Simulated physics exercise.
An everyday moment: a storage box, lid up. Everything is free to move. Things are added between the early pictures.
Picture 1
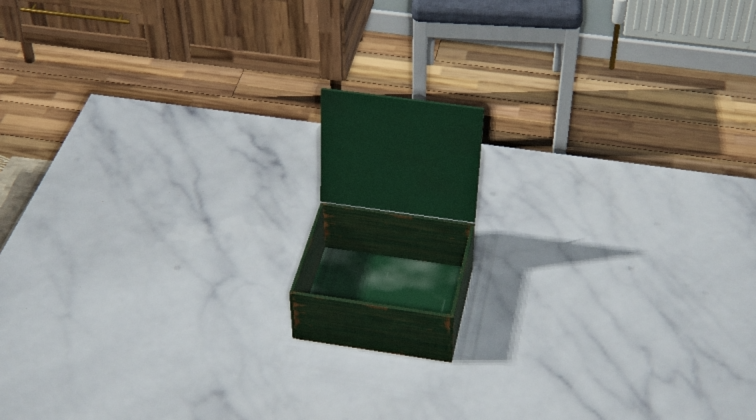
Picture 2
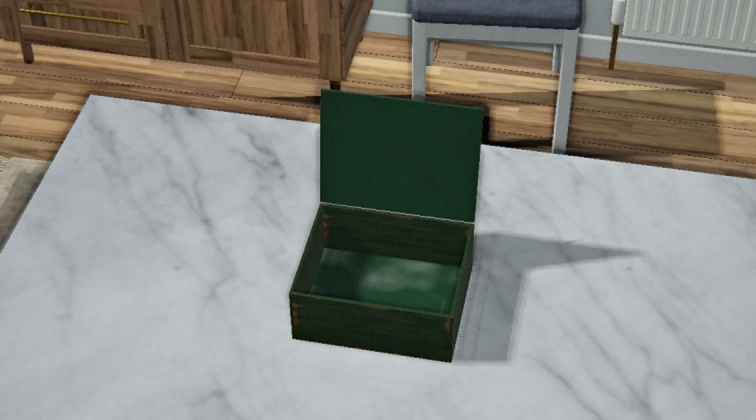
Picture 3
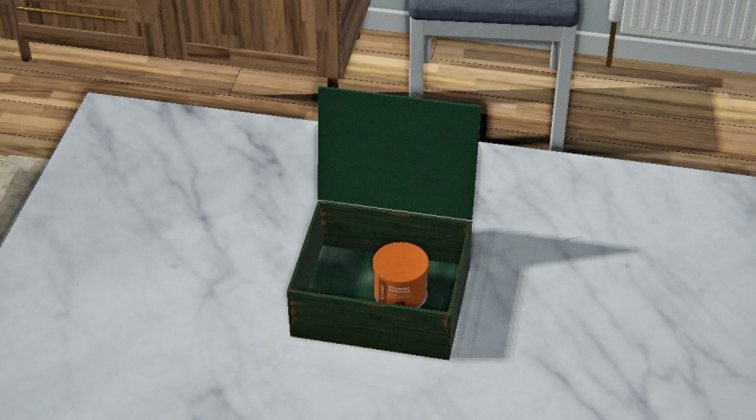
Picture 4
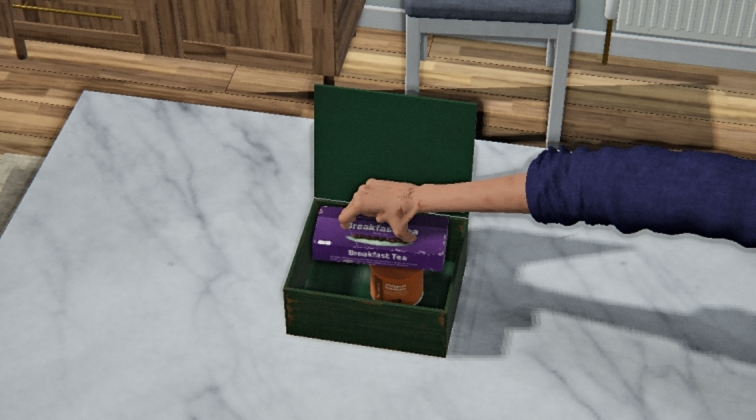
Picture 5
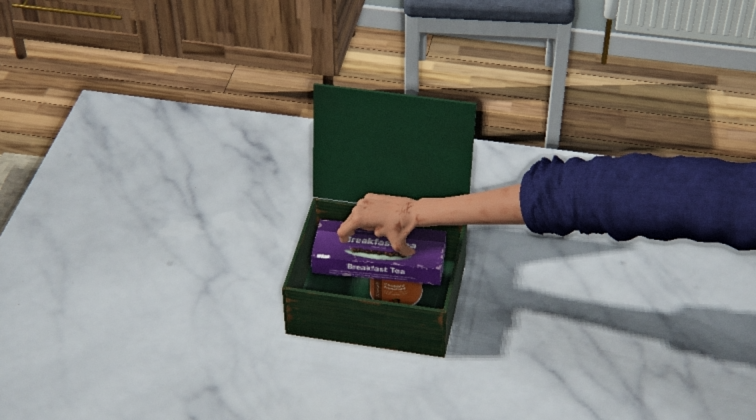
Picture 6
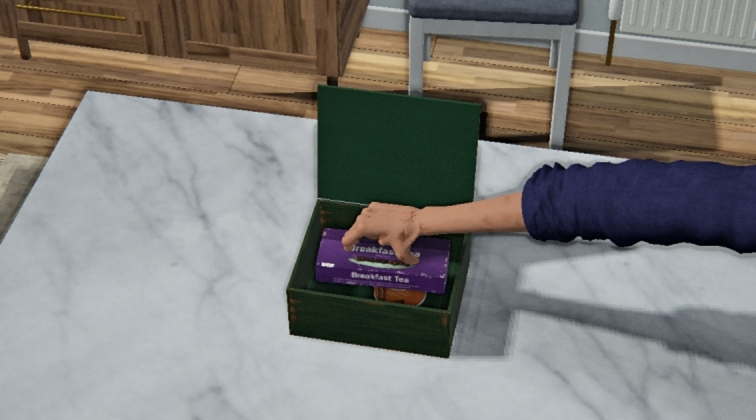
At the start, an open green box sits empty on a marble-topped table, and then an orange tub appears inside it. A hand in a dark blue sleeve reaches in from the right, holding a purple packet of breakfast tea above the tub, and lowers it slightly into the box, still gripping it.
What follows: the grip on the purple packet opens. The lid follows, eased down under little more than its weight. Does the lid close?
Outcome: The lid is held up.
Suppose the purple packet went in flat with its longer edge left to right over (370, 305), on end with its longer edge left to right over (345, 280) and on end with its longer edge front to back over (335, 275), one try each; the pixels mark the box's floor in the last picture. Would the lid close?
First, it sits on the rim; second, it will not close; third, it stays ajar.
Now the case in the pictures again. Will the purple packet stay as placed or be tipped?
It stays as placed.
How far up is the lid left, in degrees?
About 12°.
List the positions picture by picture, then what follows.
In the first frame, the last thing is not in view yet.
In the second frame, the last thing is not in view yet.
In the third frame, the last thing is not in view yet; orange tub (401, 278).
The fourth frame shows on its way; purple packet (381, 238); orange tub (397, 276).
The fifth frame shows on its way; purple packet (379, 252).
The sixth frame shows in place under the hand; purple packet (384, 261).
Then, 1.40 s past the last view, lid 72° above the rim.
Then, 1.80 s past the last view, lid 43° above the rim.
Finally, lid 13° above the rim; both still in place. Final places as the last picture's camera would see them, purple packet near (384, 261).
